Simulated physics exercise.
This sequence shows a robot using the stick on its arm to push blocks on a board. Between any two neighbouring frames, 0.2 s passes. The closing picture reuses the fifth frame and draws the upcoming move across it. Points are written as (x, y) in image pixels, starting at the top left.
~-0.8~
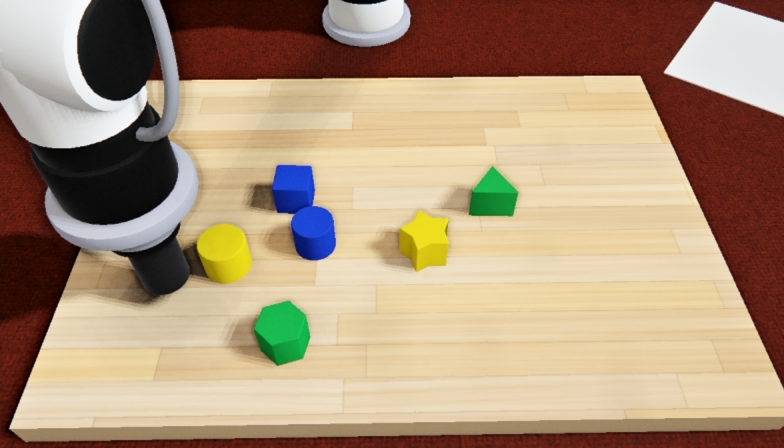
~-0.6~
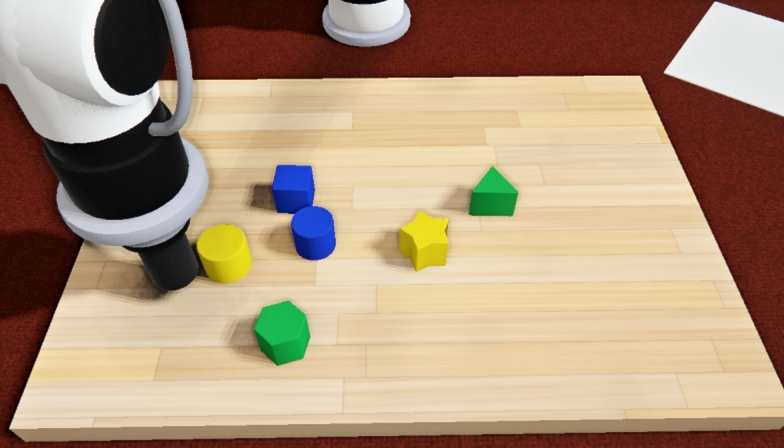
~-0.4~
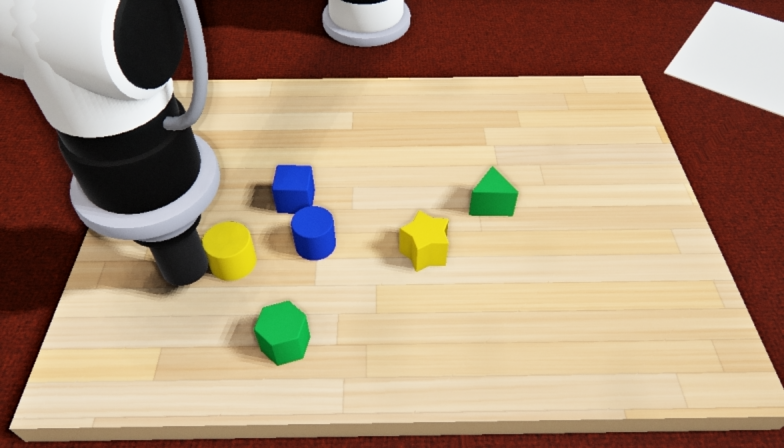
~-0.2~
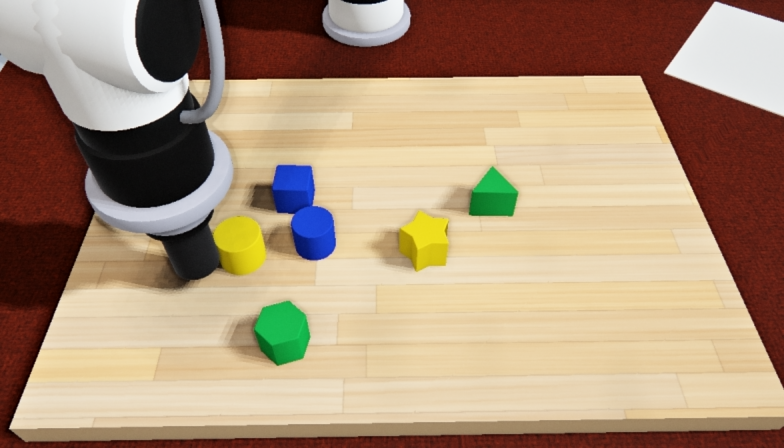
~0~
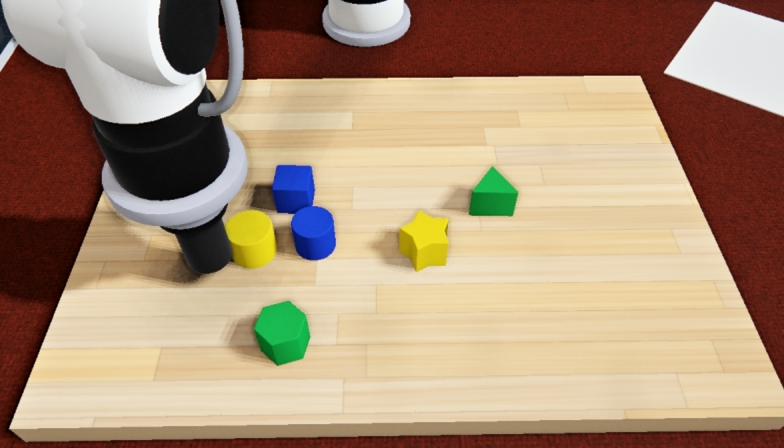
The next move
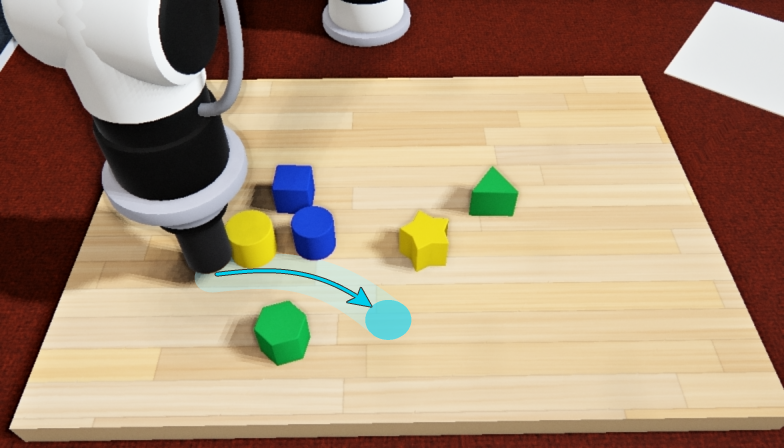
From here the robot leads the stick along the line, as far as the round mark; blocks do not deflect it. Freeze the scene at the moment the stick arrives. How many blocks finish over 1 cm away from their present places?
I think two will be displaced.
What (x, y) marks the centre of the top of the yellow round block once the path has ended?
My estimate: (285, 213).
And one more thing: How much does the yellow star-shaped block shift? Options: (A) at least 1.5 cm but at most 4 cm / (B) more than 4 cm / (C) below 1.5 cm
Option C.
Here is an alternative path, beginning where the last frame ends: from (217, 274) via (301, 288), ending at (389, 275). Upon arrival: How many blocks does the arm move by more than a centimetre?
It should be one, as far as I can tell.
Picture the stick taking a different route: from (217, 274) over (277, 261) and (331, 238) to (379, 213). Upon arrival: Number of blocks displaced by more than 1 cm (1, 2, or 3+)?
At least three of them.
Path on the board, from (217, 274) over (280, 271) and (338, 286) to (388, 319).
What follows on the original path. One third of the way, stick (276, 254); yellow round block (285, 213); blue round block (330, 214).
Two thirds of the way, stick (337, 270); yellow round block (285, 213); blue round block (330, 213).
At the end, stick (388, 303); yellow round block (285, 213); green hexagon in place; blue round block (330, 213); yellow star-shaped block in place.
